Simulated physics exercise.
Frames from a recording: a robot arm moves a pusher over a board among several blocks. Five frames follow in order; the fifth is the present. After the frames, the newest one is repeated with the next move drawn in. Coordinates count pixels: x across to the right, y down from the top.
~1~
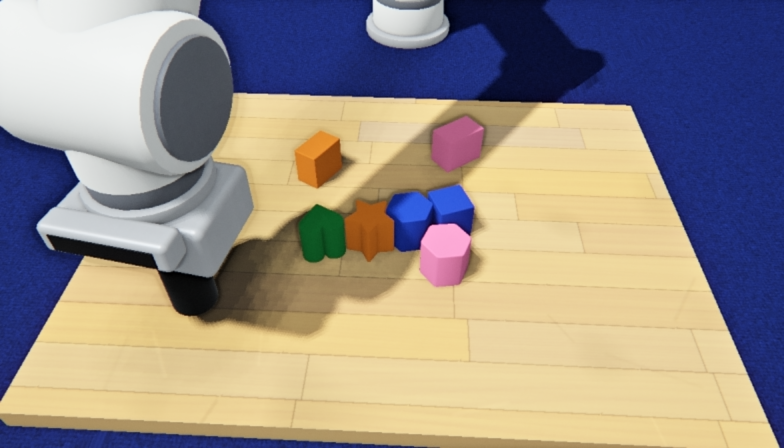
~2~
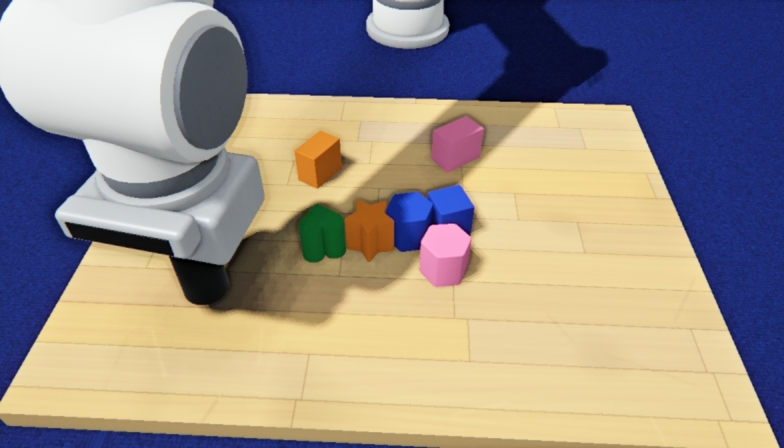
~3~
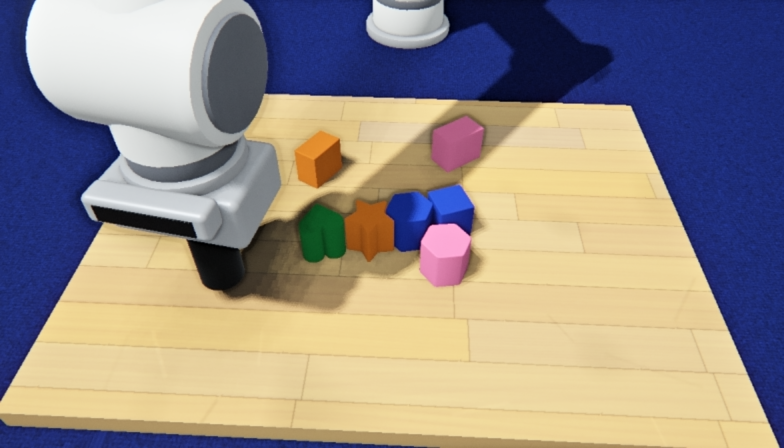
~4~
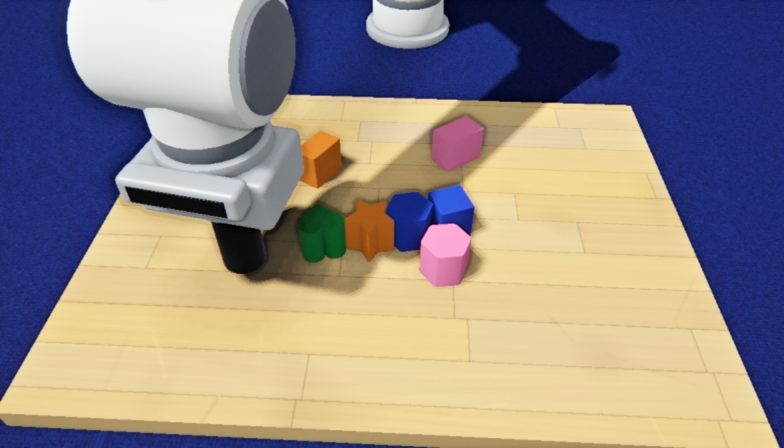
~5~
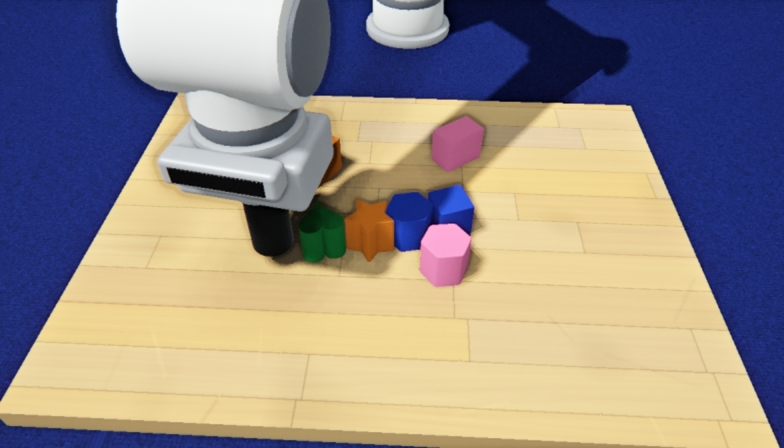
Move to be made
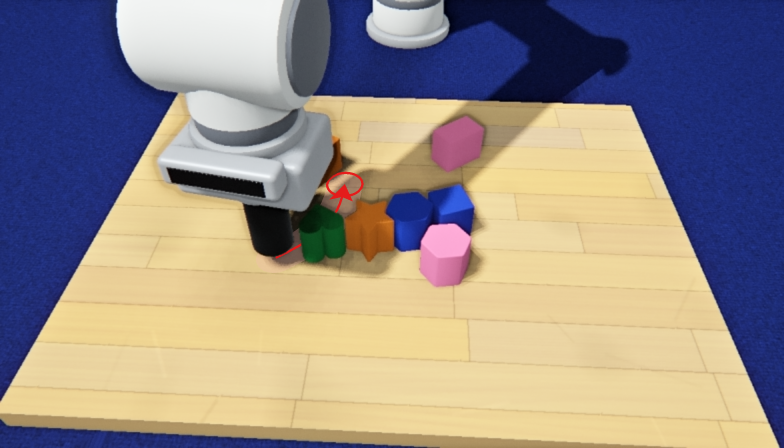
A robot arm moves its black pusher right and up the board toward the green block.
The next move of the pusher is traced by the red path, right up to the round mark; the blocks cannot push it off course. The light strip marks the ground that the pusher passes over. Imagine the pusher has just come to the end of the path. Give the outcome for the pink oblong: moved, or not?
That block will keep its spot.
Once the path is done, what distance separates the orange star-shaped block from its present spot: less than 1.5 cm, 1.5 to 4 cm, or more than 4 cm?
My answer is that it shifts 1.5 to 4 cm.
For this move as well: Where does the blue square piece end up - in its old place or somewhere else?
Moved.
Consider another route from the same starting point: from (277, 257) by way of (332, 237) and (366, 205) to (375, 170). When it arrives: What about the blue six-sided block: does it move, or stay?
The answer is that it is displaced.
The drawn path runs from (277, 257) over (313, 237) and (336, 211) to (345, 184).
What follows on the original path. One third of the way, pusher (311, 221); green heart-shaped block (349, 217), turned 55° clockwise; orange star-shaped block (386, 220), turned 20° anticlockwise; blue six-sided block (419, 205); blue square piece (459, 196).
Two thirds of the way, pusher (335, 196); green heart-shaped block (352, 216), turned 60° clockwise; orange star-shaped block (389, 222), turned 15° anticlockwise; blue six-sided block (423, 206), turned 20° anticlockwise; blue square piece (462, 195).
At the end, pusher (344, 169); green heart-shaped block (352, 216), turned 60° clockwise; orange star-shaped block (389, 222), turned 15° anticlockwise; blue six-sided block (423, 206), turned 20° anticlockwise; blue square piece (462, 195); pink oblong not moved.
